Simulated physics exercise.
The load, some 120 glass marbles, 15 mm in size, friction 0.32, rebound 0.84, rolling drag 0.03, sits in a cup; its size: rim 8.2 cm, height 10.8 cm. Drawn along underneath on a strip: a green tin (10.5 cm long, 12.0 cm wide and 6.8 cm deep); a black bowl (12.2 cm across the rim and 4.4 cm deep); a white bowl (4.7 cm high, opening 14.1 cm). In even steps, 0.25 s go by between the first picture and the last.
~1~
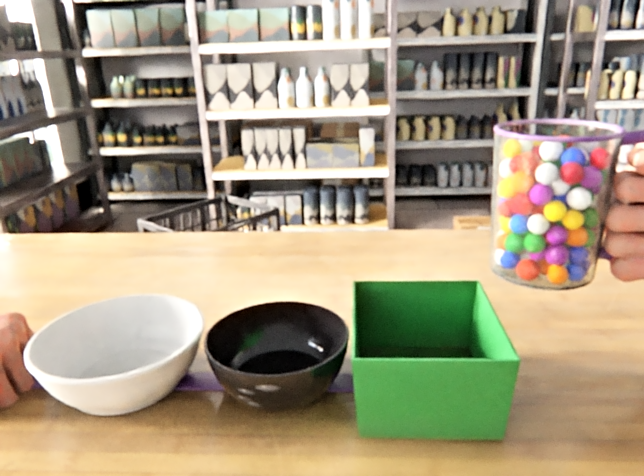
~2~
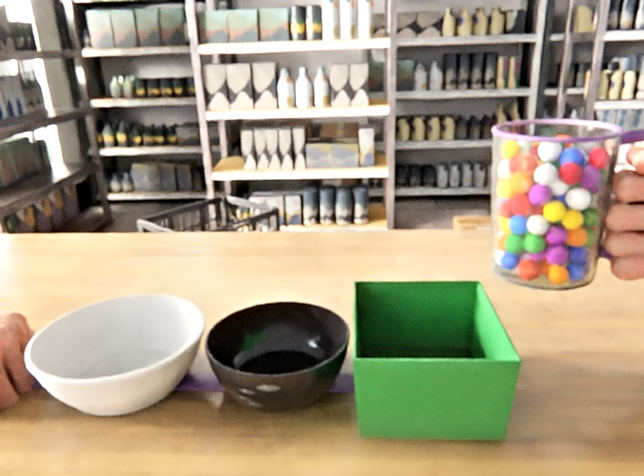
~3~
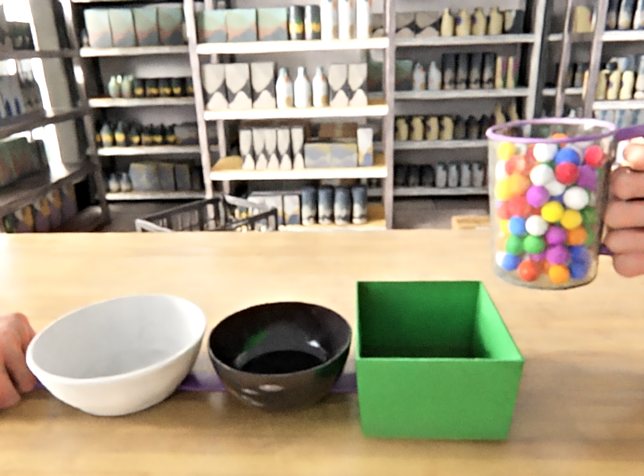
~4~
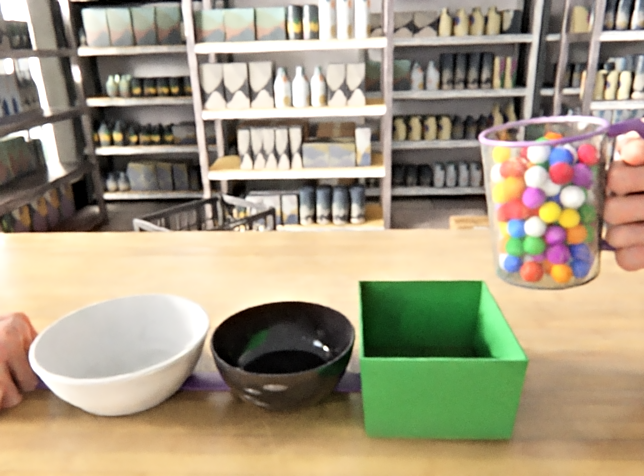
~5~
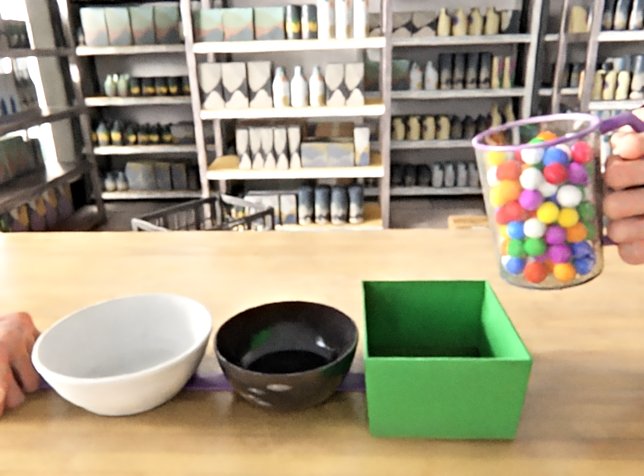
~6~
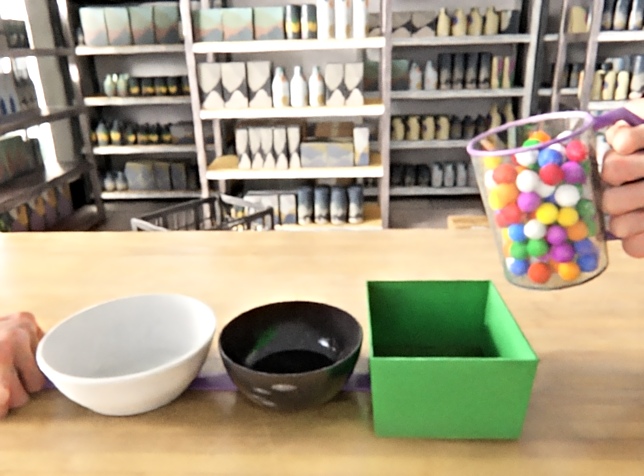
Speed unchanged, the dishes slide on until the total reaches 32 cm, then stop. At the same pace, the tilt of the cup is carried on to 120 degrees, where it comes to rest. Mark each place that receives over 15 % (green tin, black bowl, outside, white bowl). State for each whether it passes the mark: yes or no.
Result: Green tin no; black bowl yes; outside no; white bowl no.
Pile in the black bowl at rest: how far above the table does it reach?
It ends up near 5.5 cm high.
Then, 1.17 s after the last picture, tilt 119 degrees; cup 35 %, black bowl 55 %, in the air 10 %; middle of all pieces on or above the table near (451, 306).
Then, 2.15 s after the last picture, tilt 120 degrees; black bowl 95 %; middle of all pieces on or above the table near (504, 353).
Then, 3.06 s after the last picture, tilt 120 degrees; black bowl 95 %; middle of all pieces on or above the table near (598, 353).
Then, 3.92 s after the last picture, tilt 120 degrees; black bowl 95 %.
In the end, cup 0 %, green tin 0 %, outside 0 %, white bowl 0 %, black bowl 95 %.
